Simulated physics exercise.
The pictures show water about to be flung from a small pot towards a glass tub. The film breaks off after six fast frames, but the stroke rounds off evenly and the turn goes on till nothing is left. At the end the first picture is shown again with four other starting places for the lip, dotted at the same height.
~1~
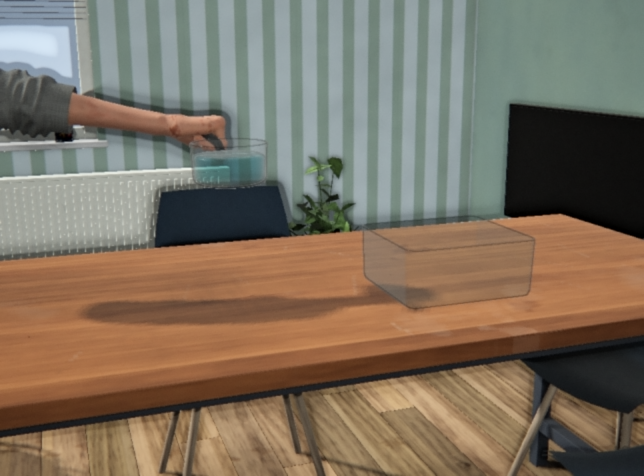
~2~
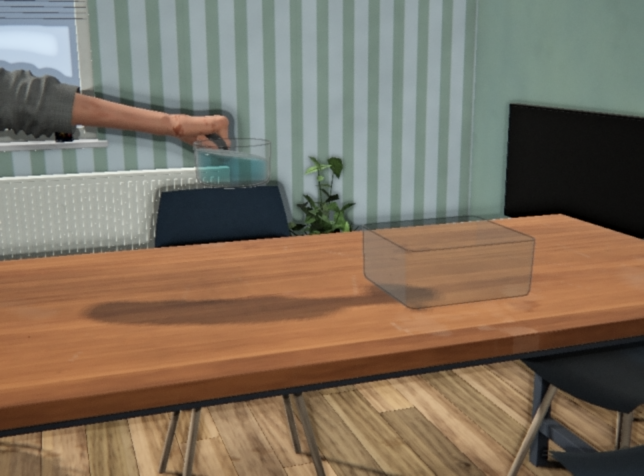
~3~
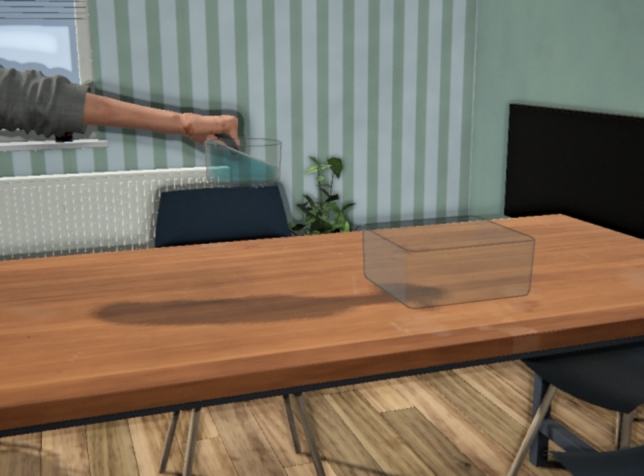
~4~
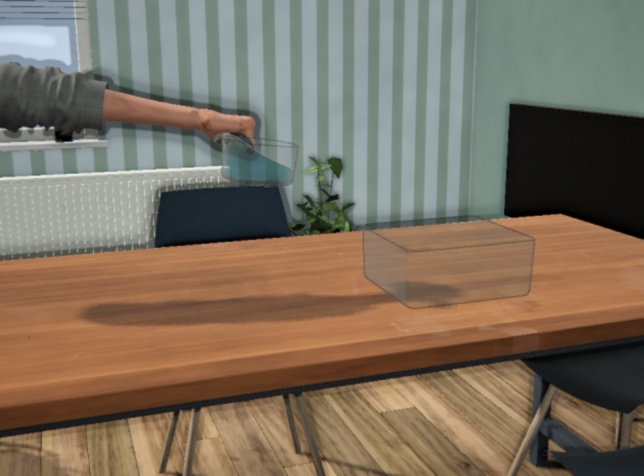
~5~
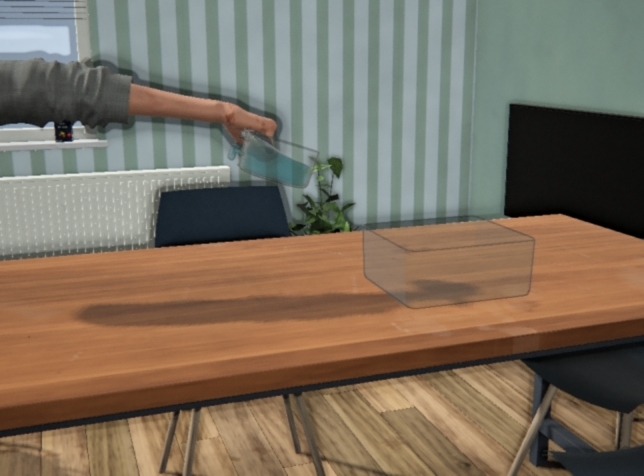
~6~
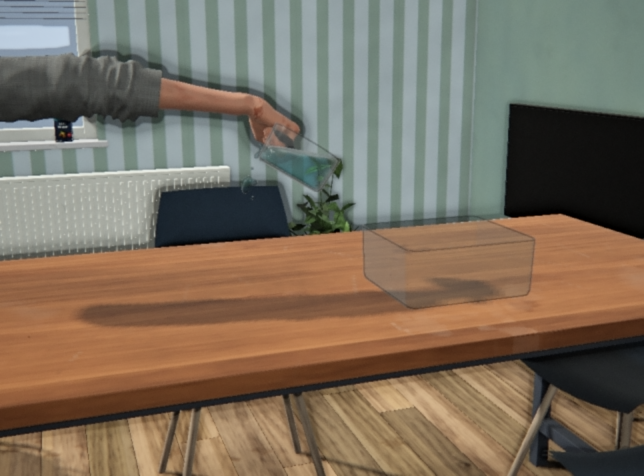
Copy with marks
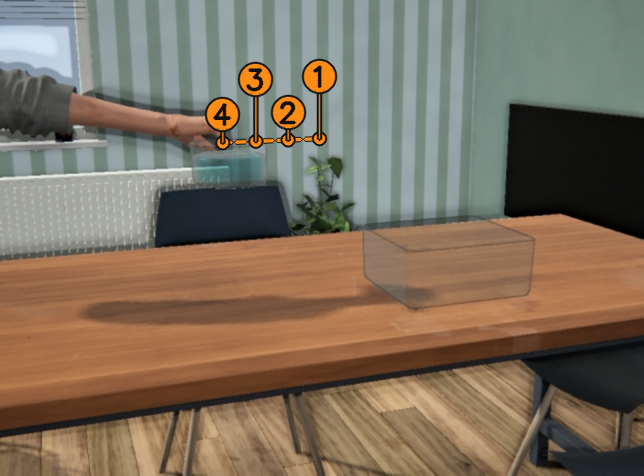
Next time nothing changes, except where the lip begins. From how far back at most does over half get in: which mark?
Choose 4.
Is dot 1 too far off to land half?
No, not at all.
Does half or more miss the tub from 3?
No, not at all.
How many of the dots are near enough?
All four.
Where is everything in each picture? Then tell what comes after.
The first frame shows upright, lip at (264, 141); tub from (405, 309) to (528, 294); nothing has left yet.
The second frame shows upright, lip at (268, 140); nothing has left yet.
The third frame shows upright, lip at (278, 141); water is over the rim, down to (213, 142).
The fourth frame shows tipped about 7°, lip at (295, 144); water is over the rim, down to (222, 146).
The fifth frame shows tipped about 18°, lip at (316, 150); water is over the rim, down to (239, 165).
The sixth frame shows tipped about 32°, lip at (336, 159); water is over the rim, down to (253, 198).
On the marked copy, 1 at (319, 138); 2 at (288, 140); 3 at (255, 141); 4 at (222, 142).
If 1 is chosen, about 86 % lands in the tub, 5 % falls short and 9 % goes beside or beyond.
If 2 is chosen, about 86 % lands in the tub, 7 % falls short and 6 % goes beside or beyond.
If 3 is chosen, about 78 % lands in the tub, 10 % falls short and 12 % goes beside or beyond.
If 4 is chosen, about 71 % lands in the tub, 23 % falls short and 6 % goes beside or beyond.
